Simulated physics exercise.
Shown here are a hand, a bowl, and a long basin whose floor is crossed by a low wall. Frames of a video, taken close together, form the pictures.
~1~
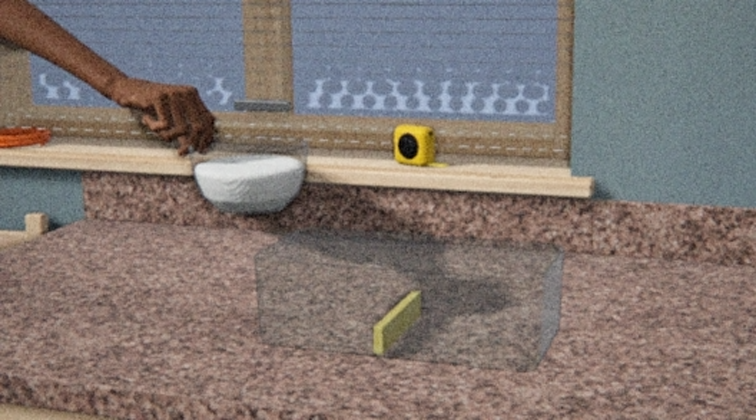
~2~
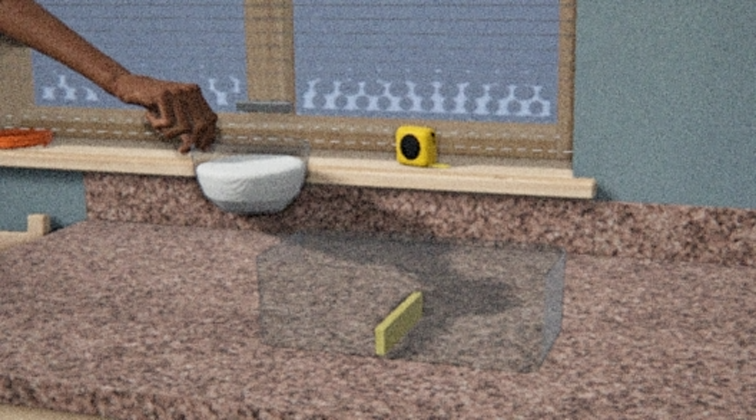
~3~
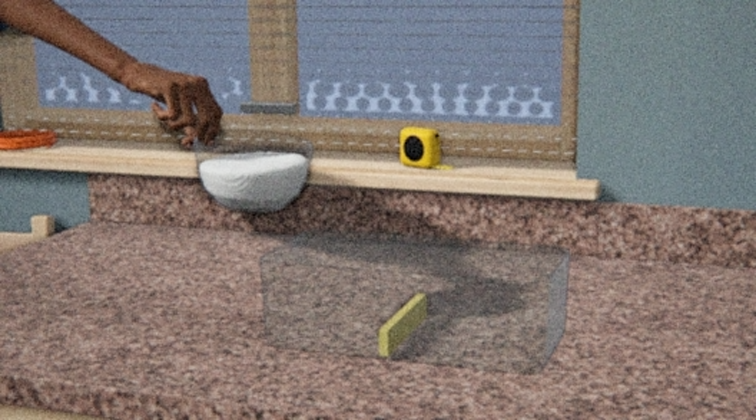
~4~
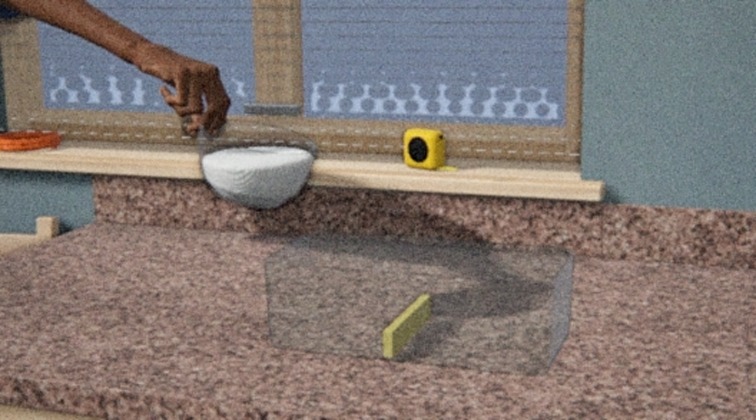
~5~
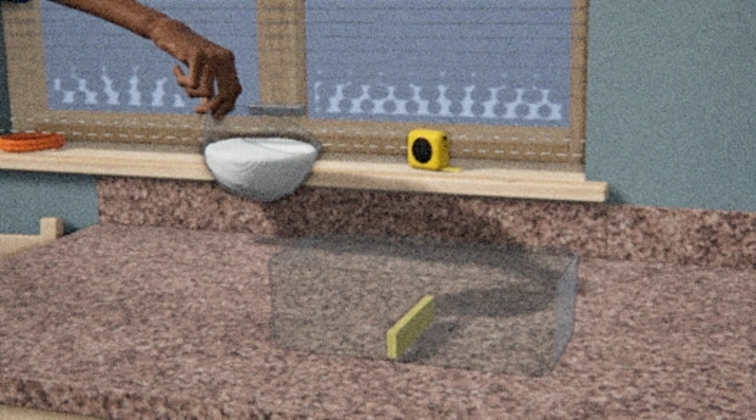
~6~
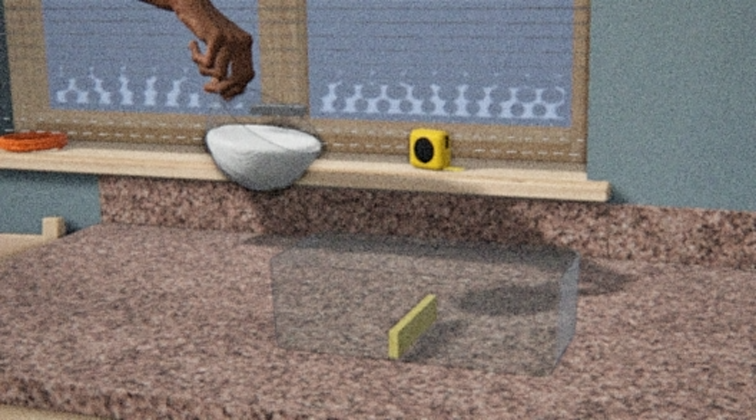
A dark-skinned hand reaches in from the left above a clear bowl of white milk, seen from slightly above a speckled pinkish-brown counter beneath a window. A yellow tape measure and an orange coil rest on the wooden sill, and a clear long basin with a low yellow wall stands below. The hand rises as the bowl leans increasingly rightward, while the camera drifts slightly left.
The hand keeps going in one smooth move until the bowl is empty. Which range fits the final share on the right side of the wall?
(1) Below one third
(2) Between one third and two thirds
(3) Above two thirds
The answer is 2.
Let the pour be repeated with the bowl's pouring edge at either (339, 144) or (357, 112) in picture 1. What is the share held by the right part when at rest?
Start one gives close to 80 percent, start two close to 80 percent.
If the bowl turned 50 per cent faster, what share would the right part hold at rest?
Roughly 45 in a hundred.
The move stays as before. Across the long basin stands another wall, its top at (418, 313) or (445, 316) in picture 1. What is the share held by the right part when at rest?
15 % then 15 %, approximately.
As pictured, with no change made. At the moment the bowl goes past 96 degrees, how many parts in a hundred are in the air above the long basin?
Close to 55 in a hundred.
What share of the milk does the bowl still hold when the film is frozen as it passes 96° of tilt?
30 %.
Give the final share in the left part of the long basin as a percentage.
Something like 50 per cent, roughly.
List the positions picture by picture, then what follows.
In the first frame, it leans 0°; its right rim is at (302, 149); the milk meets the walls at (203, 162) and (301, 167); the long basin's rim runs from (278, 243) to (554, 264); the wall's top is at (398, 310).
In the second frame, it leans 1°; its right rim is at (304, 150); the milk meets the walls at (205, 162) and (303, 167).
In the third frame, it leans 6°; its right rim is at (308, 152); the milk meets the walls at (208, 160) and (306, 163).
In the fourth frame, it leans 13°; its right rim is at (312, 153); the milk meets the walls at (211, 154) and (311, 158).
In the fifth frame, it leans 22°; its right rim is at (315, 154); the milk meets the walls at (214, 143) and (315, 153).
In the sixth frame, it leans 33°; its right rim is at (317, 154); the milk meets the walls at (216, 128) and (317, 145); 1 per cent is over the edge.
A moment on, the bowl is tipped on its side and 32 per cent is still to pour, 12 is left of the wall and 0 right of it.
Next, the bowl is tipped right over and 0 per cent is still to pour, 39 is left of the wall and 52 right of it.
Then the bowl is tipped right over and 0 per cent is still to pour, 47 is left of the wall and 48 right of it.
Later the bowl is tipped right over and 0 per cent is still to pour, 49 is left of the wall and 48 right of it.
In the end 49 per cent lies left of the wall, 48 right of it and 3 outside.
